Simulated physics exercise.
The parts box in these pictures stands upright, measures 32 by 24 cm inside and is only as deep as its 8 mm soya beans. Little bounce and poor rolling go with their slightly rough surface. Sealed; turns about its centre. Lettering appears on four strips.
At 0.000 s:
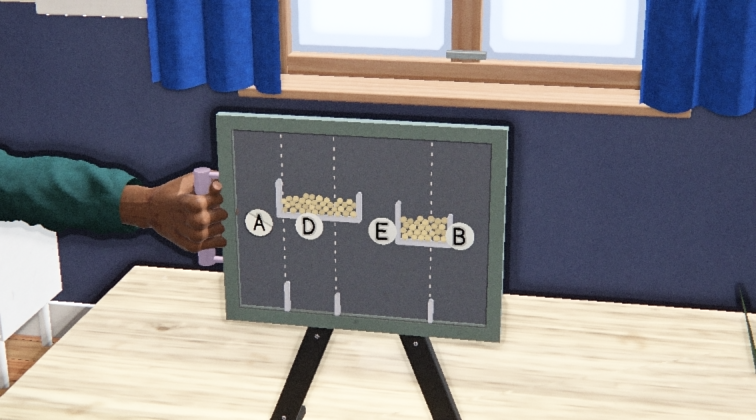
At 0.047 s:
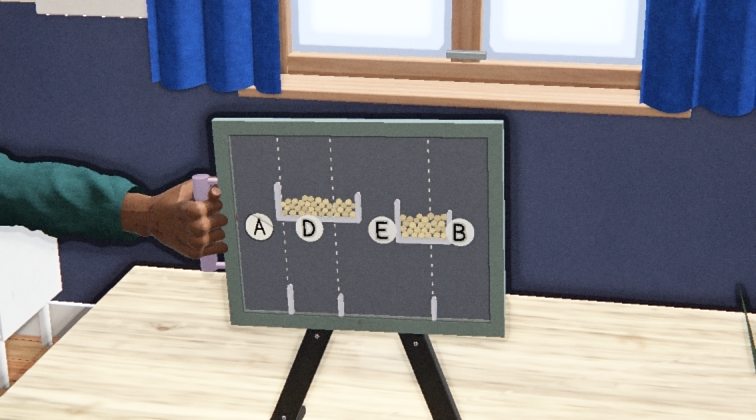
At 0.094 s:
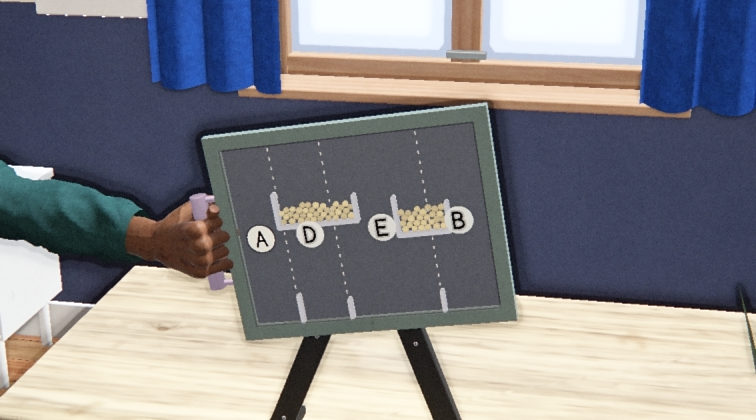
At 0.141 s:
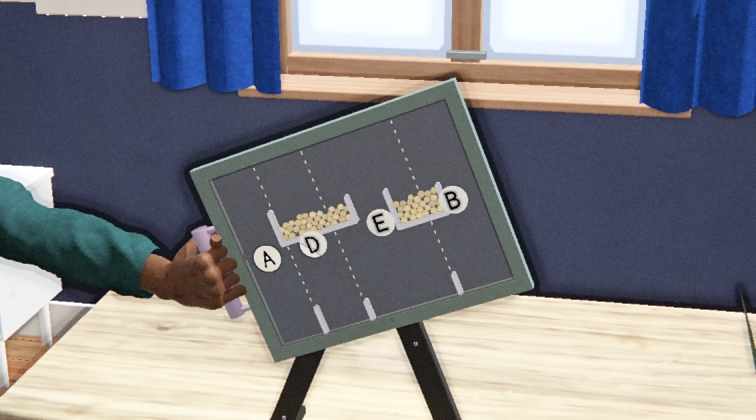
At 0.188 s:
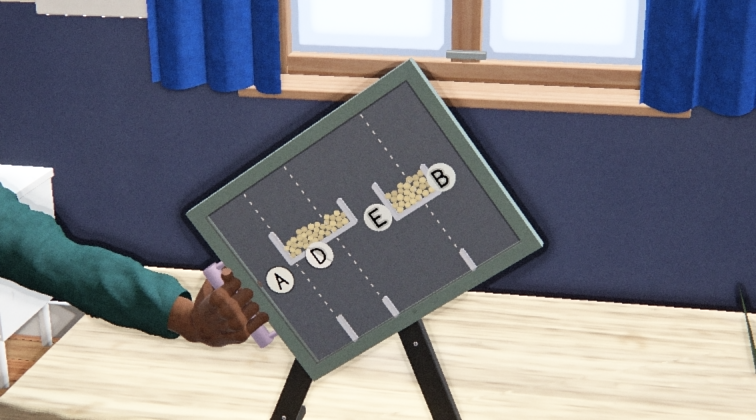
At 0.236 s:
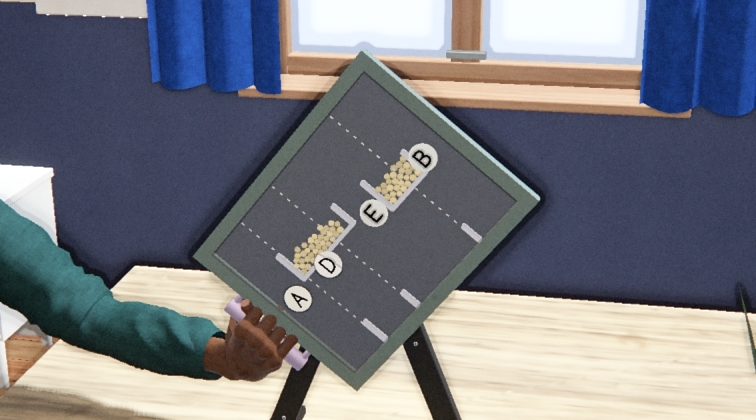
The footage shows a hand gripping a lilac handle and turning a green-framed dark board anticlockwise on a black stand, from level to steeply slanted, its two small trays of pale beans and lettered discs turning with it.
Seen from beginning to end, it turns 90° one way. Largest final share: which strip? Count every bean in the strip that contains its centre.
Marked A.
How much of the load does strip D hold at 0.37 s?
Around 45 per cent.
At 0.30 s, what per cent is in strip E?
It works out at about 35 percent.
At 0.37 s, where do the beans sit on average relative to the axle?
The middle sits around 2 cm left and 1 cm below.
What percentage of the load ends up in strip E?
The answer is near 20 percent.
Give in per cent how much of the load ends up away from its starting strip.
My reckoning puts it near 50 percent.
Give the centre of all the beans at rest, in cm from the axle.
The middle sits around 4 cm left of it and 8 cm below it.
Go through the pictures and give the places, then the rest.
The first picture shows level; about 60 beans; load centre (363, 216); top bean (306, 196); A (259, 223), B (460, 236), D (309, 226), E (383, 231).
The second picture shows turned 2° anticlockwise; load centre (362, 216); top bean (305, 199).
The third picture shows turned 10° anticlockwise; load centre (361, 215); top bean (441, 207); wall ends (442, 291), (350, 299), (299, 296), (273, 195) to (353, 195), (393, 198) to (446, 202).
The fourth picture shows turned 22° anticlockwise; load centre (358, 215); top bean (434, 191).
The fifth picture shows turned 36° anticlockwise; load centre (354, 216); top bean (421, 173).
The sixth picture shows turned 51° anticlockwise; load centre (350, 219); top bean (403, 159); A (298, 299), B (423, 158), D (328, 264), E (374, 213).
After 0.30 s, it stands 71° anticlockwise; the beans' middle is 2 cm left of and level with the centre; A 10 %, B 10 %, D 45 %, E 35 %.
After 0.37 s, it stands 86° anticlockwise; the beans' middle is 2 cm left of and 1 cm below the centre; A 10 %, B 5 %, D 45 %, E 40 %.
After 0.43 s, it stands 90° anticlockwise; the beans' middle is 3 cm left of and 2 cm below the centre; A 10 %, D 45 %, E 45 %.
All still by 1.5 s, it stands 90° anticlockwise; A 45 %, B 0 %, D 35 %, E 20 %.
